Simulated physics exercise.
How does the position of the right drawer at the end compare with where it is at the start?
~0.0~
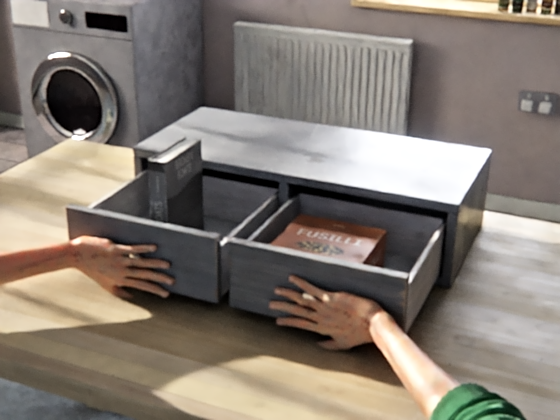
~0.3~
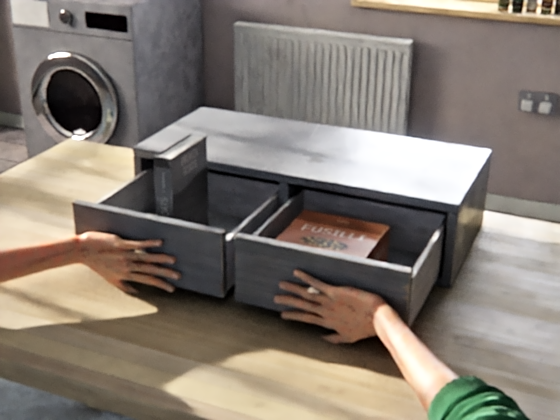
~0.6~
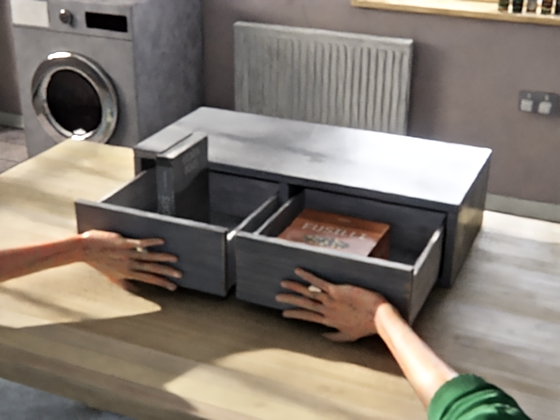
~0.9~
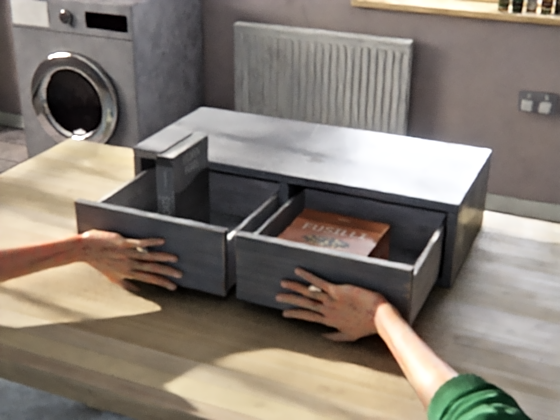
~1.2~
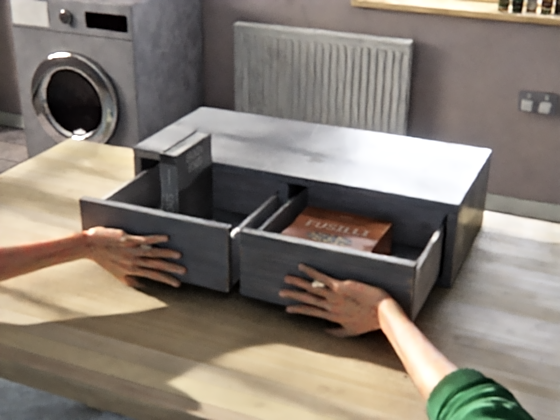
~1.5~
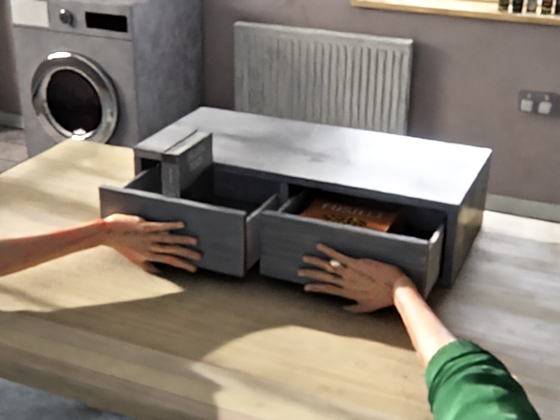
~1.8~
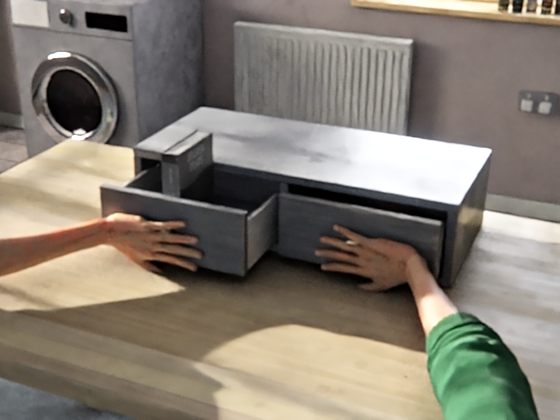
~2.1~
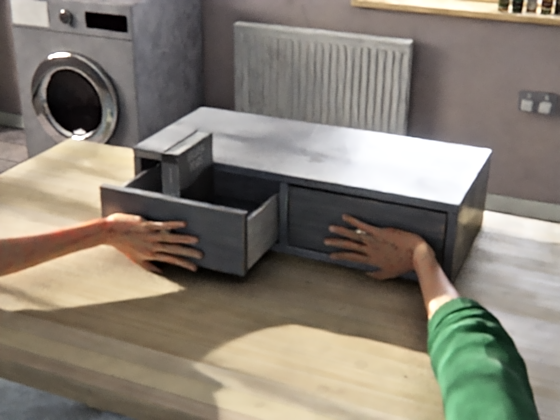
At the start the right drawer is pulled well out of the cabinet, showing the orange box inside. By the end it has been pushed back into the cabinet and is closed.
